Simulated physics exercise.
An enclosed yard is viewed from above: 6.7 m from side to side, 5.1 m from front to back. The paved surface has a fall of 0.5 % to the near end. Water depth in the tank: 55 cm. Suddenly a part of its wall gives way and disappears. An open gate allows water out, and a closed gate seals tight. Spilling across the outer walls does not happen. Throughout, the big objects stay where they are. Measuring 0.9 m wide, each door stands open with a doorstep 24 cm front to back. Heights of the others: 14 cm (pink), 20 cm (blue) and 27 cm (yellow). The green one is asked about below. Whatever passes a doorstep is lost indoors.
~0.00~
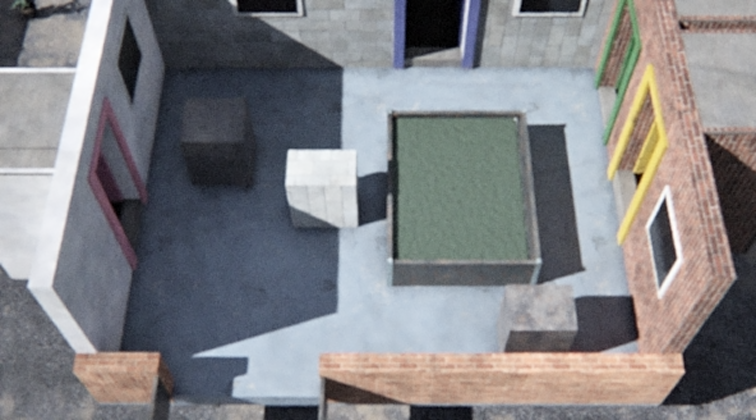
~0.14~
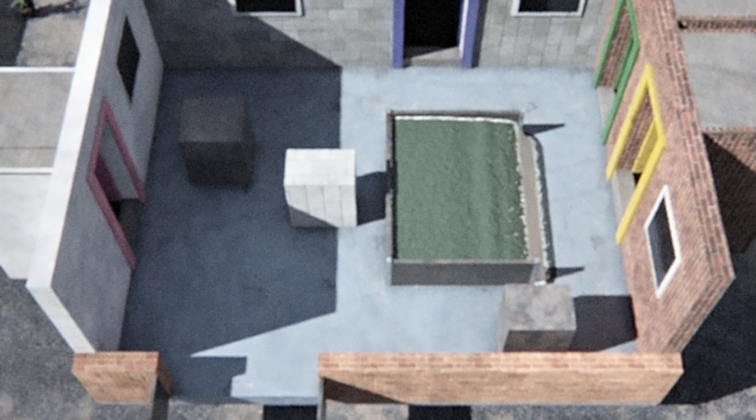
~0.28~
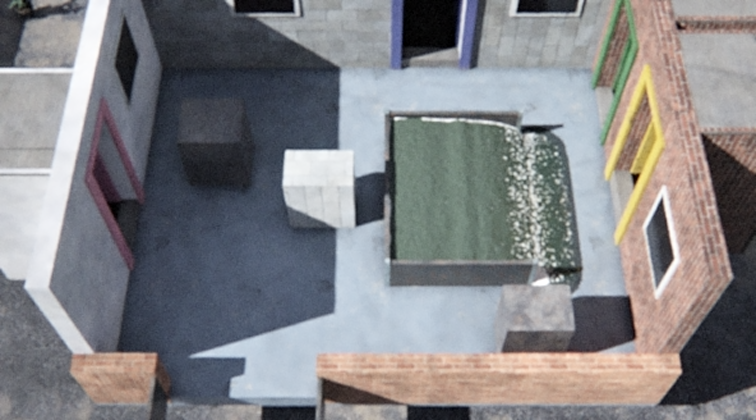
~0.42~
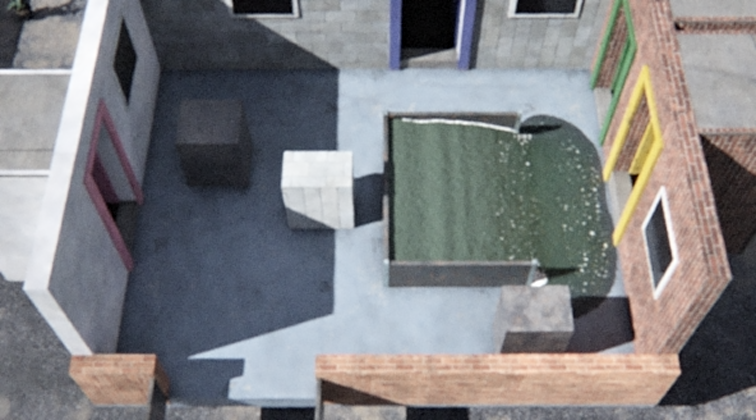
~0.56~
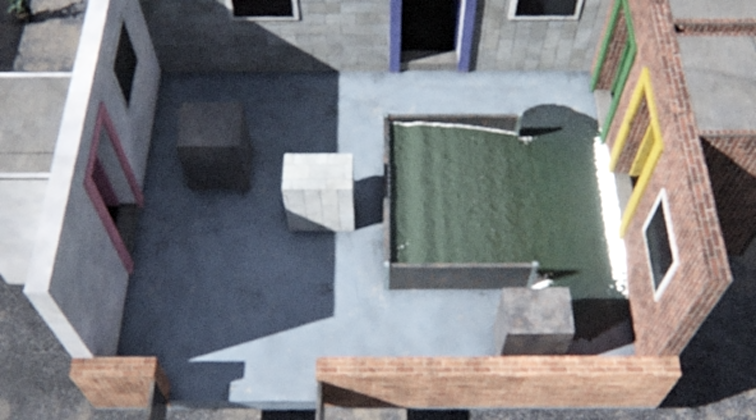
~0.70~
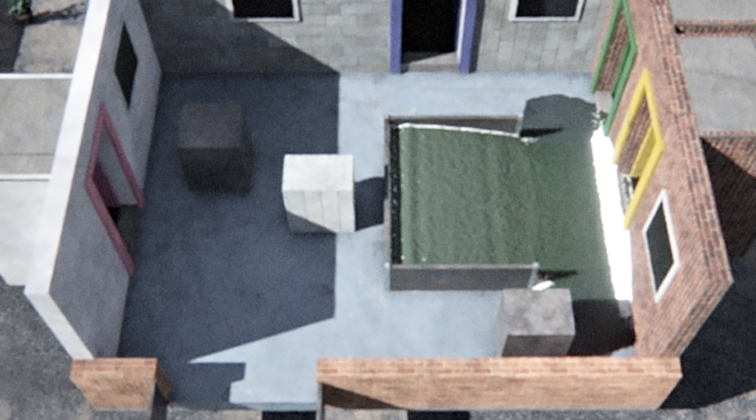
Green water burst out of the tank when its right side vanished, spread across the paved floor in a foaming sheet, and washed up white against the brick wall by the yellow door.
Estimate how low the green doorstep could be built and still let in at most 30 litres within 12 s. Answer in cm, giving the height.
I would say 17 cm or so.
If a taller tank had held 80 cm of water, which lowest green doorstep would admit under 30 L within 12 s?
The step would need to be some 26 cm high.
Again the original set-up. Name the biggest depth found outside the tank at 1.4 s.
Around 42 centimetres.
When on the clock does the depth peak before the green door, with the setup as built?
At roughly 1.6 s.
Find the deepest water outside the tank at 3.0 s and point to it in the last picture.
Check close to (638, 383).
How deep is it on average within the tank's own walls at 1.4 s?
Near 28 cm, averaged.
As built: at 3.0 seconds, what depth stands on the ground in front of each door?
Door by door in centimetres - green 17, pink 0, blue 6, yellow 20.
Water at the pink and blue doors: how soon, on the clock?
Arrival times: Pink at 5.0 seconds, blue at 2.4 seconds.
After 1.4 s water covers 20 % of the floor, deepest (42 cm) near (614, 224); 18 cm at the green door, 18 litres in over its 6 cm doorstep.
After 3.0 s water covers 45 % of the floor, deepest (39 cm) near (638, 383); 17 cm at the green door, 96 litres in over its 6 cm doorstep.
After 12.0 s water covers 100 % of the floor, deepest (11 cm) near (624, 383); 7 cm at the green door, 229 litres in over its 6 cm doorstep.
At the green door as built, the water arrived by 0.7 s and peaked near 18 cm at 1.6 s.
With a doorstep of 14.5 cm, 51 litres would have come in within the 12 s; with 19.5 cm, 16 litres. So under 30 litres takes about 17 cm.
